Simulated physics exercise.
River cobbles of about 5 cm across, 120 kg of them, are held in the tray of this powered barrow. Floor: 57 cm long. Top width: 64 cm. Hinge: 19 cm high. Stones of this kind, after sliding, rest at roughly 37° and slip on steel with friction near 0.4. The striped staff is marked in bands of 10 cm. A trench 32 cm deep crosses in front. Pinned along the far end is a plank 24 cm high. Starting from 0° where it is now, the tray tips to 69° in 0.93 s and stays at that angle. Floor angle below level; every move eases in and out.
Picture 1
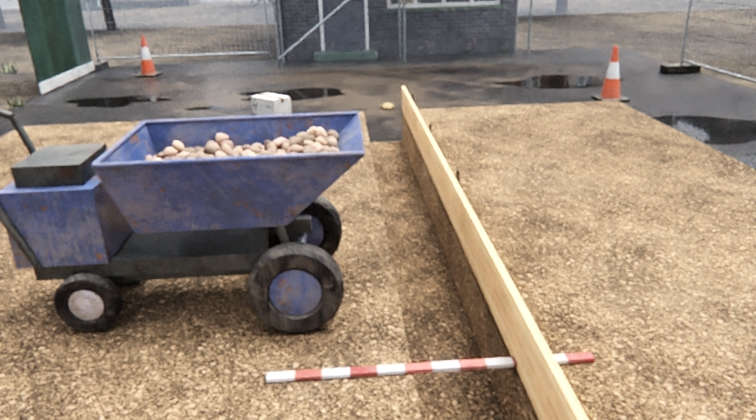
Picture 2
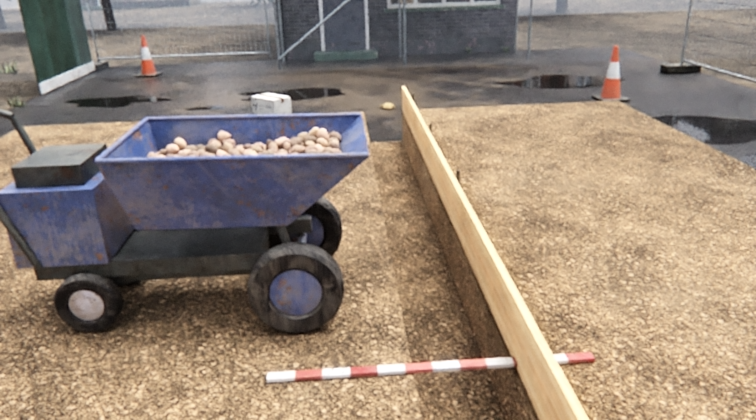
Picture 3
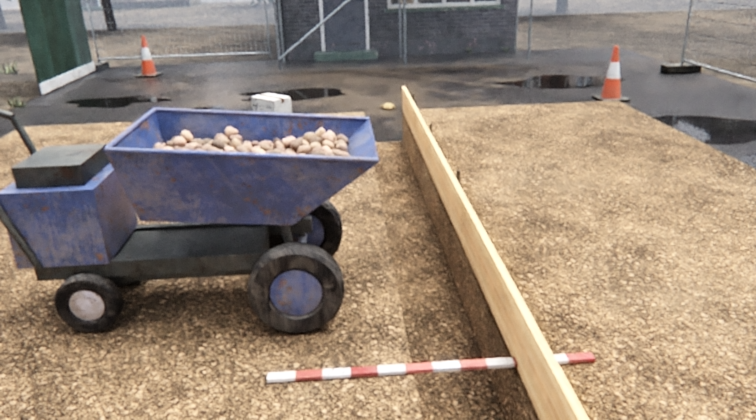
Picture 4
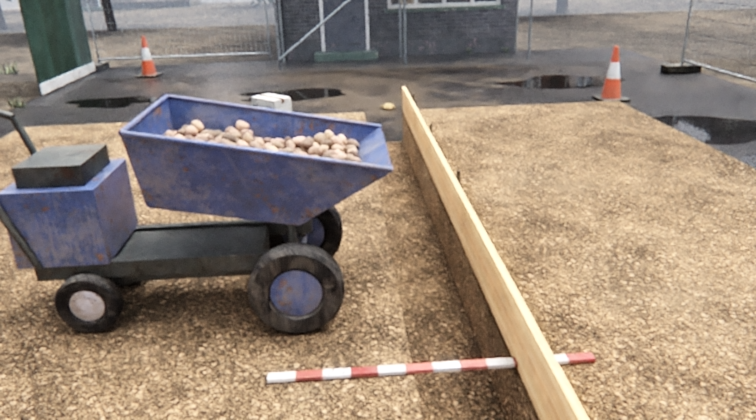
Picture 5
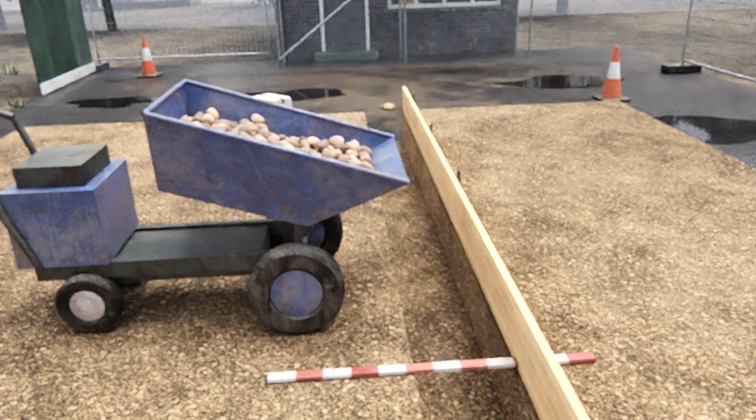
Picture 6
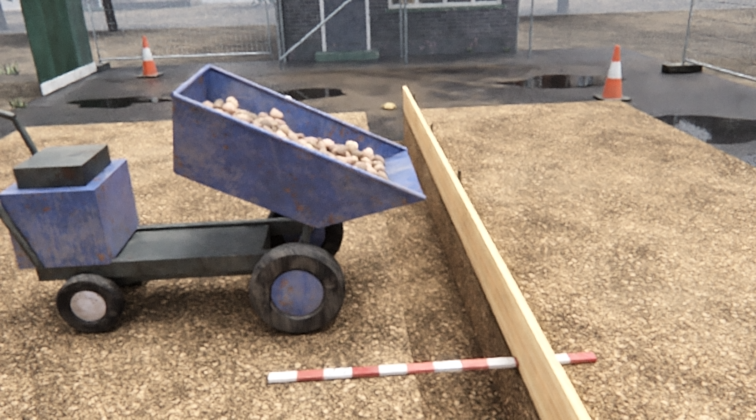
To begin with, a blue powered barrow holding pale, rounded stones in its level tray stands left of a long upright wooden plank. The tray's left end then rises, slowly at first and then more steeply, while its right lip moves rightward and lower toward the plank, the stones still inside.
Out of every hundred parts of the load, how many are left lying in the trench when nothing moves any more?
Around 97 in every hundred.
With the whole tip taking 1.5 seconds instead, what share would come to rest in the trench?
Roughly 100 per cent.
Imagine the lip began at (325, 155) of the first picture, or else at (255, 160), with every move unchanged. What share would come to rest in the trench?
It'd be around 100 per cent and after that around 70 per cent.
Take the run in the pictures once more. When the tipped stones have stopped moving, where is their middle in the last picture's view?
I'd put it close to (451, 331).
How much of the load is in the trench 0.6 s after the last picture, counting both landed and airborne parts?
Approx. 30 % of the load.
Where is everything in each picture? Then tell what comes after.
Lip at (364, 154), floor tilted 0°, highest stones at (314, 137), in the first frame.
The tray is at 1°, its lip at (368, 155); the top of the load is at (295, 141), in the second frame.
Lip at (378, 161), floor tilted 5°, highest stones at (220, 141), in the third frame.
The tray is at 11°, its lip at (393, 170); the top of the load is at (198, 134), in the fourth frame.
Lip at (409, 182), floor tilted 18°, highest stones at (200, 124), in the fifth frame.
The tray is at 26°, its lip at (425, 199); the top of the load is at (217, 110), in the sixth frame.
Then, 0.3 s after the last picture the floor is at 58°, 100 % in the tray; the foremost stones are at (437, 237).
Then, 0.6 s after the last picture the floor is at 69°, 71 % in the tray, 28 % in the trench; the foremost stones are at (483, 231).
Then, 1.0 s after the last picture the floor is at 69°, 33 % in the tray, 64 % in the trench, 3 % past the trench; the foremost stones are at (545, 278).
Then, 2.9 s after the last picture the floor is at 69°, 0 % in the tray, 97 % in the trench, 3 % past the trench; the foremost stones are at (571, 282).
